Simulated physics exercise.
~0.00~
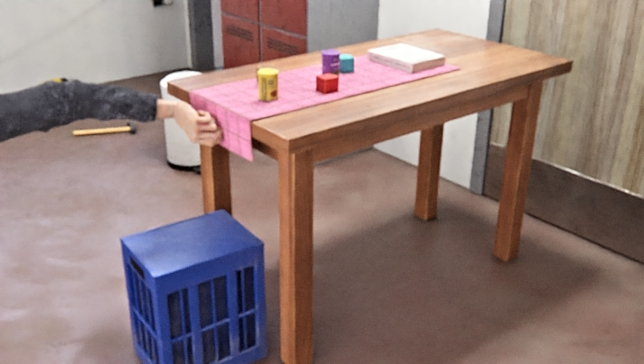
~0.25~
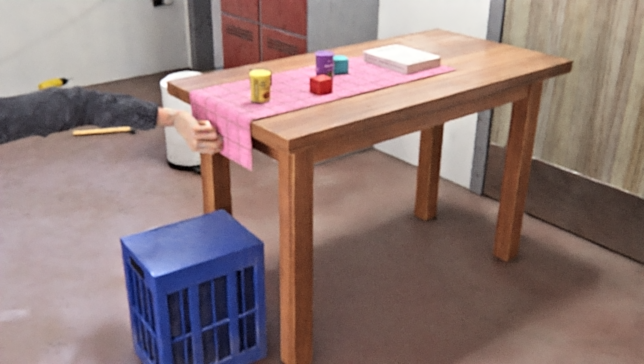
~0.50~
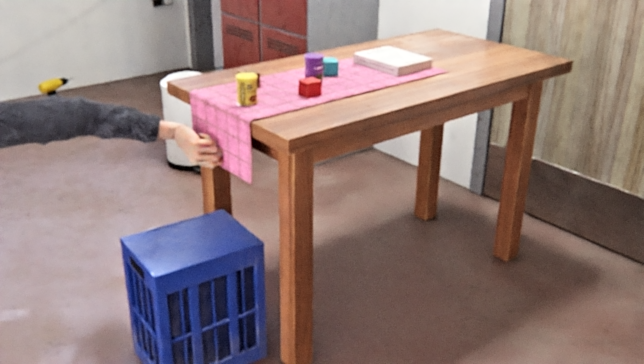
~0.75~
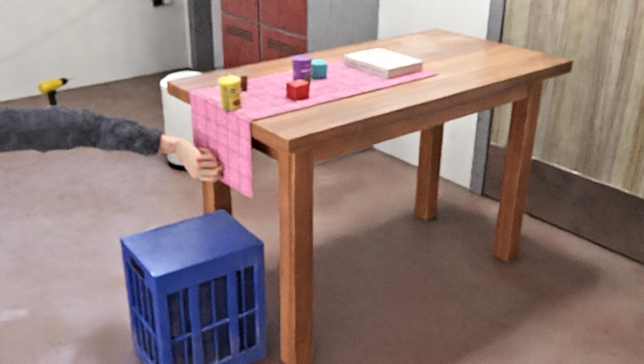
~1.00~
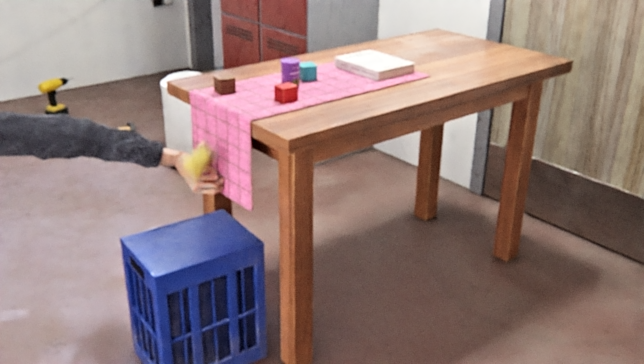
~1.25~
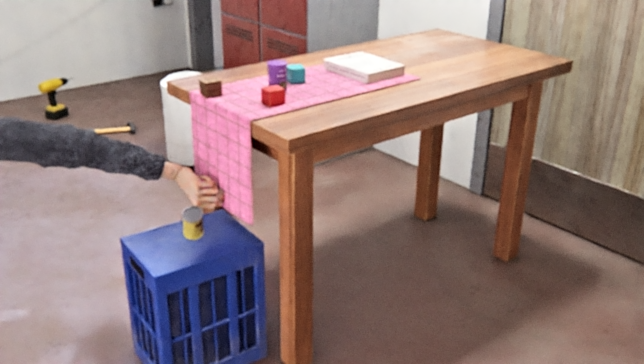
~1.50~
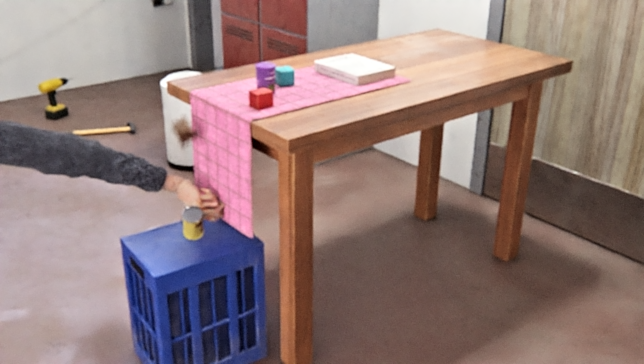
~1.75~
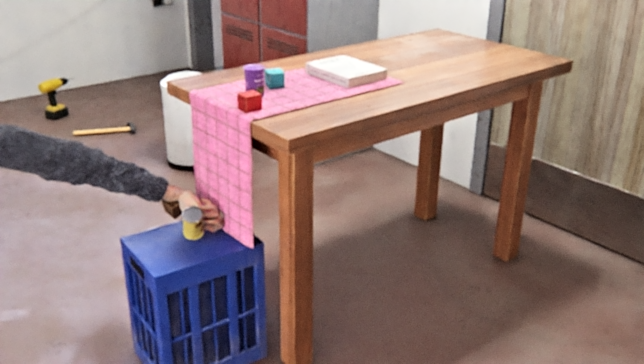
A hand pulled a pink checked cloth down over the left end of a wooden table, dragging small objects along until a yellow can dropped onto the blue crate and a brown block fell after it, while the red and purple ones stayed on top.
